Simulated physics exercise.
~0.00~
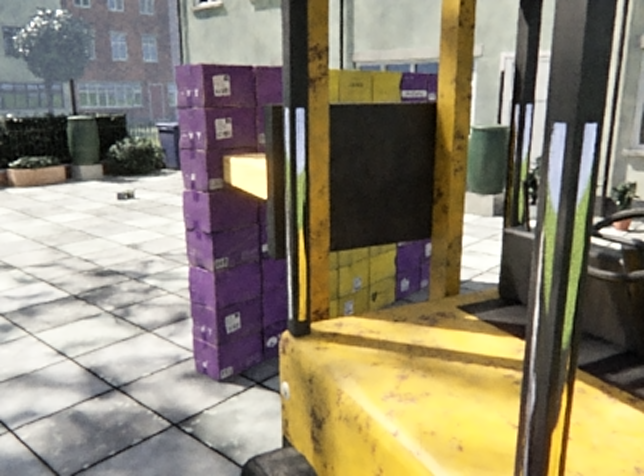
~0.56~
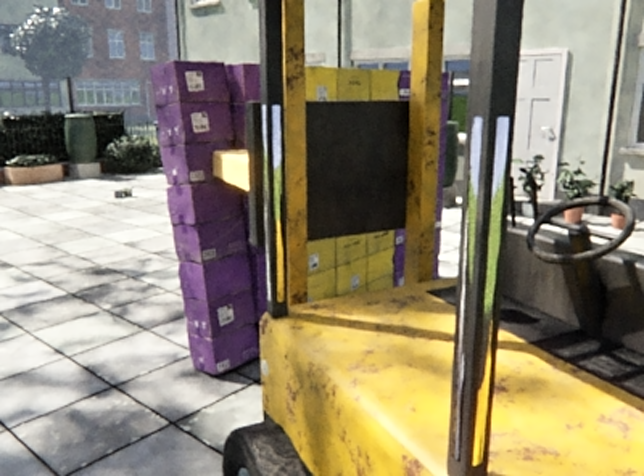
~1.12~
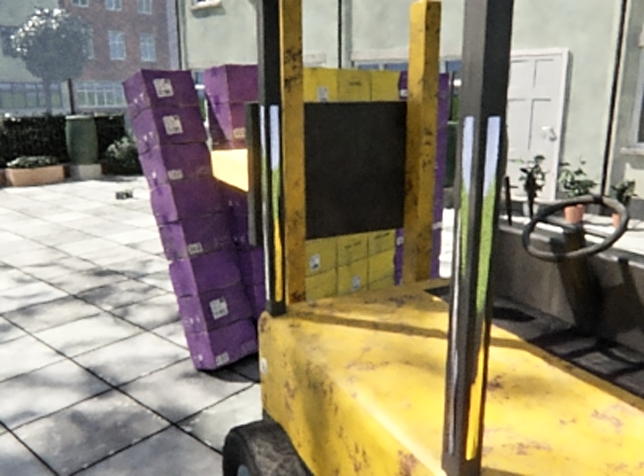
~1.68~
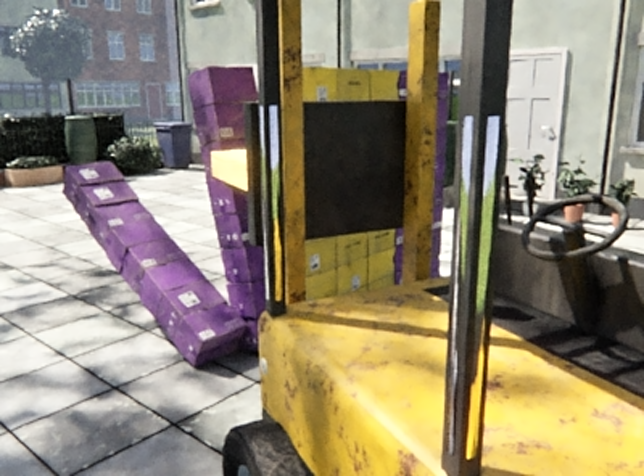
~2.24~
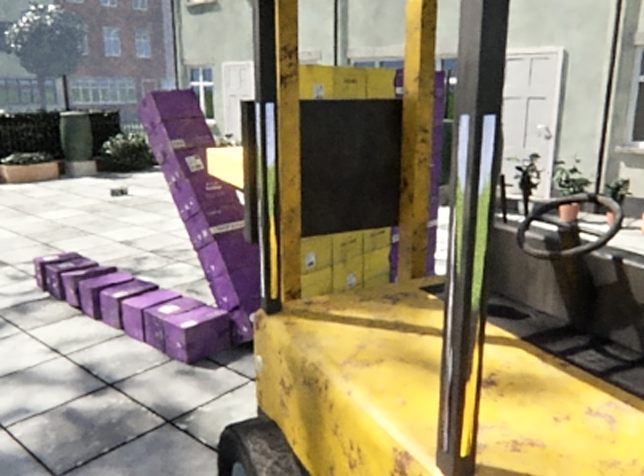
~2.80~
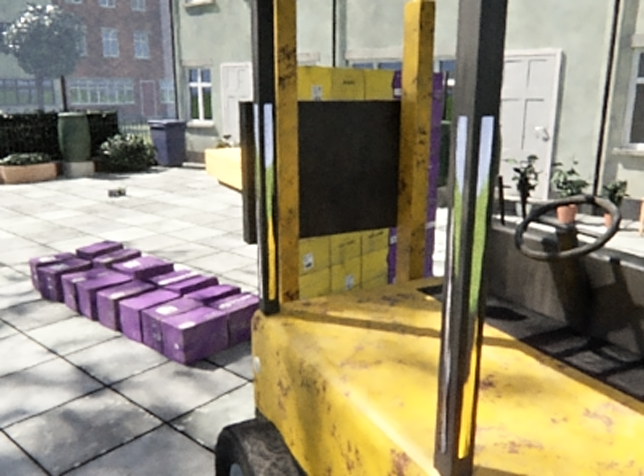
A yellow forklift topples two purple carton columns leftward, while the yellow cartons stay standing.
